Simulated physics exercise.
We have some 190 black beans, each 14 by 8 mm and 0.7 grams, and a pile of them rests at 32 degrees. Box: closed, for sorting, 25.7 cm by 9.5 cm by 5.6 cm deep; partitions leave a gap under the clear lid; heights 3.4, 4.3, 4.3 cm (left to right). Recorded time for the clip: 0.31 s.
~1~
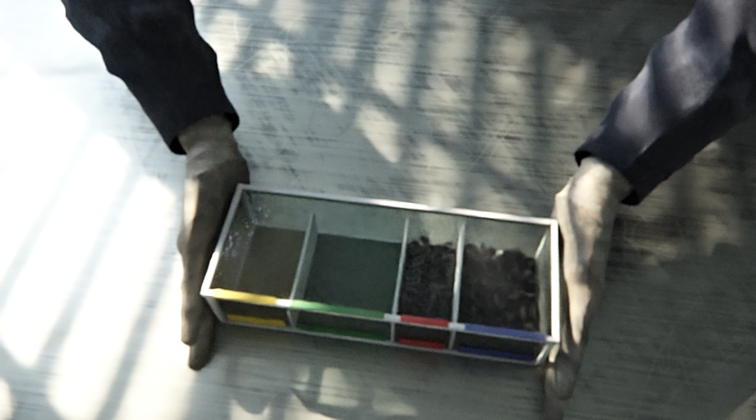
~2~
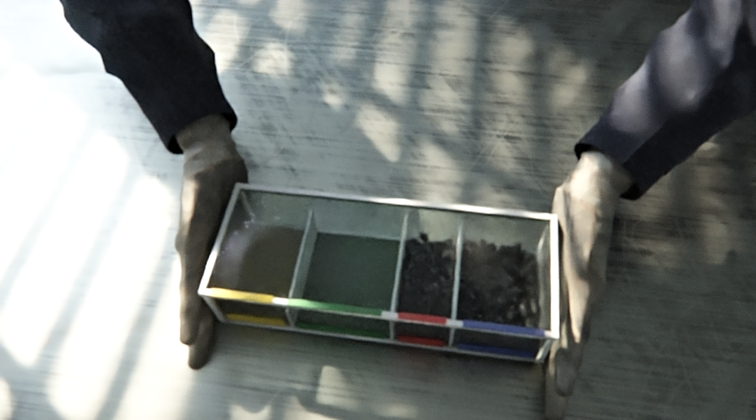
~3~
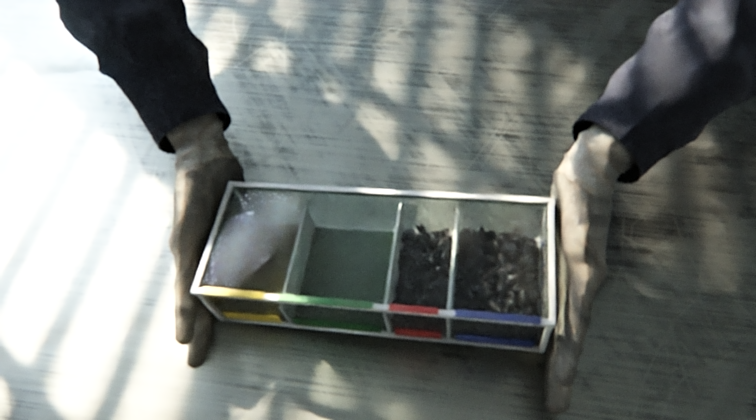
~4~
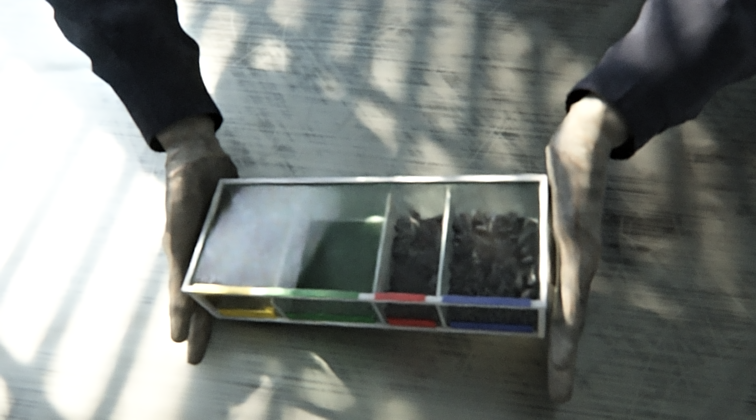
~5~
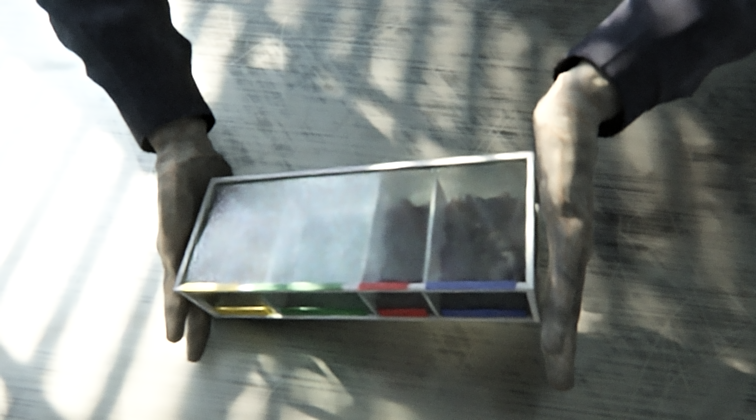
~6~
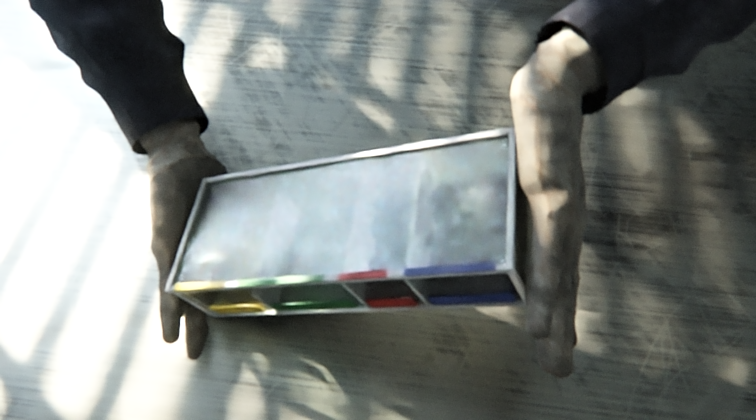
To begin with, two hands hold a clear-topped, four-part box with small dark pieces in the red and blue sections. The hands gradually tilt it, the right end rising, while a pale haze spreads over the lid from left to right until it veils nearly everything beneath.
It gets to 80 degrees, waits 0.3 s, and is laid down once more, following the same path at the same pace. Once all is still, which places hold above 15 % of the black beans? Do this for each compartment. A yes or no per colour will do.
Red compartment: Yes. Blue compartment: Yes. Green compartment: No. Yellow compartment: No.
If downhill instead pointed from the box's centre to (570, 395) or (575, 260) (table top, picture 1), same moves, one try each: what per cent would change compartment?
Some 5 and 5 per cent.
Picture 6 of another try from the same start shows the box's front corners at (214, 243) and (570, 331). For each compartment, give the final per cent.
Red = 40 %; blue = 60 %; green = 0 %; yellow = 0 %.
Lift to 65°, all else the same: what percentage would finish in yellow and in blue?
Yellow: 0, blue: 60 (per cent).
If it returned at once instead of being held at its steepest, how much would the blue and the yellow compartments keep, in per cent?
Then, in per cent: Blue 50; yellow 0.
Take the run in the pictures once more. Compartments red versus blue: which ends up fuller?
Blue.
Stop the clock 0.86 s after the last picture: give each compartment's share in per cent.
Red = 40, blue = 55, green = 5, yellow = 0 (per cent).
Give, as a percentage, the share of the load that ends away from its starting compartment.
Somewhere around 15 percent.
Then, 0.86 s after the last picture, tilt 80 degrees; red 40 %, blue 55 %, green 5 %.
Then, 1.44 s after the last picture, tilt 39 degrees; red 40 %, blue 55 %, green 5 %, yellow 5 %.
Then, 2.06 s after the last picture, tilt 0 degrees; red 40 %, blue 50 %, green 5 %, yellow 5 %.
In the end, red 40 %, blue 50 %, green 5 %, yellow 5 %.
